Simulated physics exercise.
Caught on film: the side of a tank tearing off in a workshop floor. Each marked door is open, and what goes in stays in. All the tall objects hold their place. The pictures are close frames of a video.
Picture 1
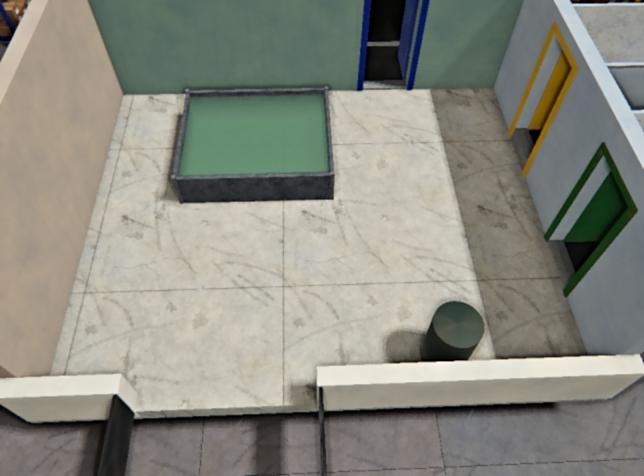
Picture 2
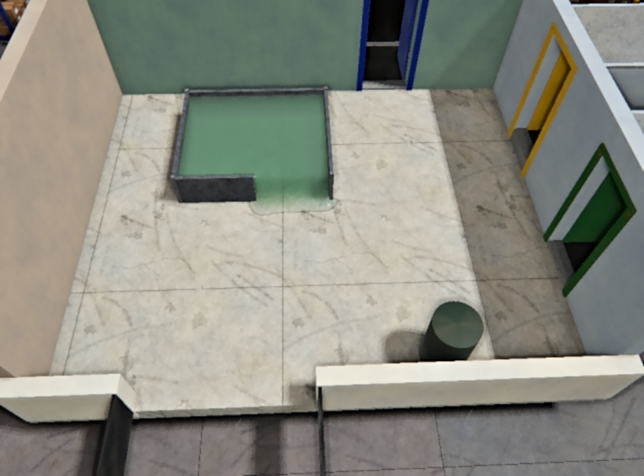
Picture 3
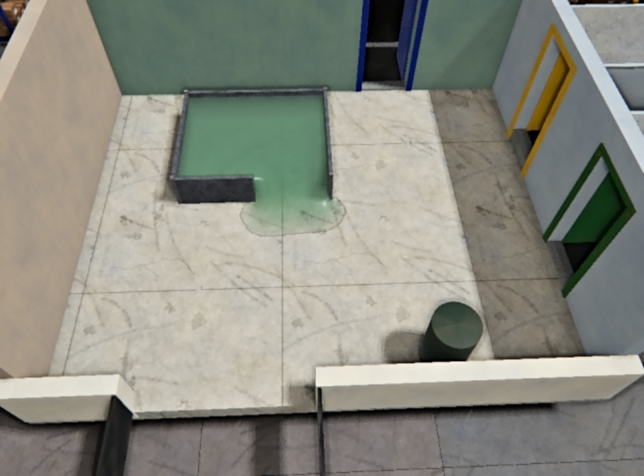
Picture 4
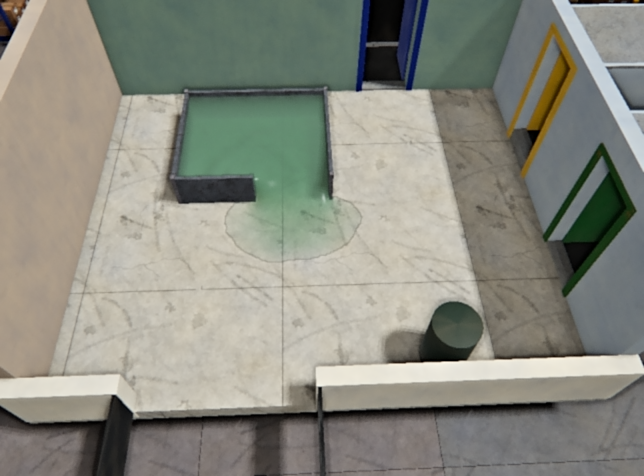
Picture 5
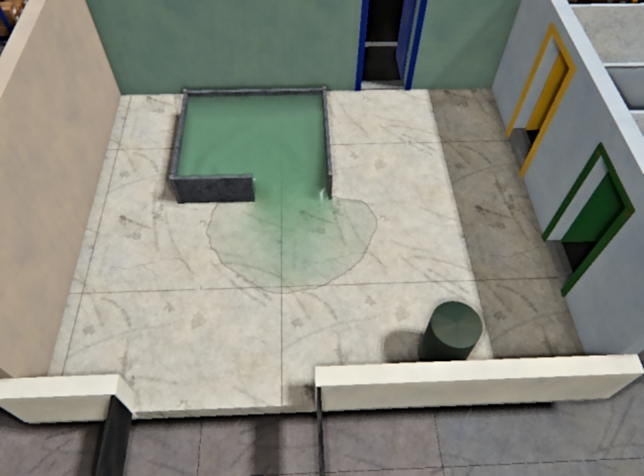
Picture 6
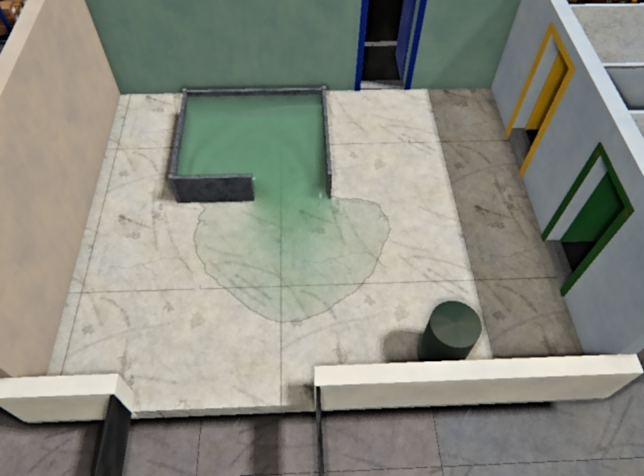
A dark-walled tank of still green water lost part of its front side, and the water poured out through the gap, spreading across the pale floor in a widening, rounded puddle.
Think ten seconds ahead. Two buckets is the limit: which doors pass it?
One by one: The yellow door stays under that; the blue door stays under that; the green door takes more than that.
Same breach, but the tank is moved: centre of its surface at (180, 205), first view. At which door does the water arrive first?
It is the green one.
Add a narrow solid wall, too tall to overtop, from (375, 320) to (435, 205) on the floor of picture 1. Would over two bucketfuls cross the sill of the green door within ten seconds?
One by one: Green keeps below it.
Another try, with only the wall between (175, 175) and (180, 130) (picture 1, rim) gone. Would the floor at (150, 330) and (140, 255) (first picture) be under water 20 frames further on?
In turn: Under water, awash.
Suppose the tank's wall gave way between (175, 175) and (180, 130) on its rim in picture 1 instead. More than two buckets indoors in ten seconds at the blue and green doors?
One by one: Blue door is under, green door lets less in.
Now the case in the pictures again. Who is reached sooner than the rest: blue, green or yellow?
I say the green door.
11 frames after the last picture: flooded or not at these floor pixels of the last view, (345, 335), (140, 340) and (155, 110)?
In turn: Awash, awash, not flooded.
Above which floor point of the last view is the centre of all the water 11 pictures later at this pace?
Roughly at (283, 200).
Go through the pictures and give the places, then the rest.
In the first frame, still water in the water tank at (256, 134).
In the second frame, the front is at (332, 203), out from the gap at (293, 192).
In the third frame, the front is at (336, 220), out from the gap at (292, 193).
In the fourth frame, water pours out at (292, 193) and has run to (271, 258).
In the fifth frame, the front is at (273, 287), out from the gap at (291, 193).
In the sixth frame, water pours out at (291, 192) and has run to (277, 315).
A moment on, water covers 25 % of the floor; the yellow door not reached, the blue door not reached, the green door not reached.
Next, water covers 35 % of the floor; the yellow door not reached, the blue door not reached, the green door not reached.
Then, water covers 40 % of the floor; the yellow door not reached, the blue door not reached, the green door wet at the sill, nothing in.
Later, water covers 55 % of the floor; the yellow door wet at the sill, nothing in, the blue door not reached, the green door over two buckets in.
In the end, water covers 80 % of the floor; the yellow door wet at the sill, nothing in, the blue door wet at the sill, nothing in, the green door over two buckets in.
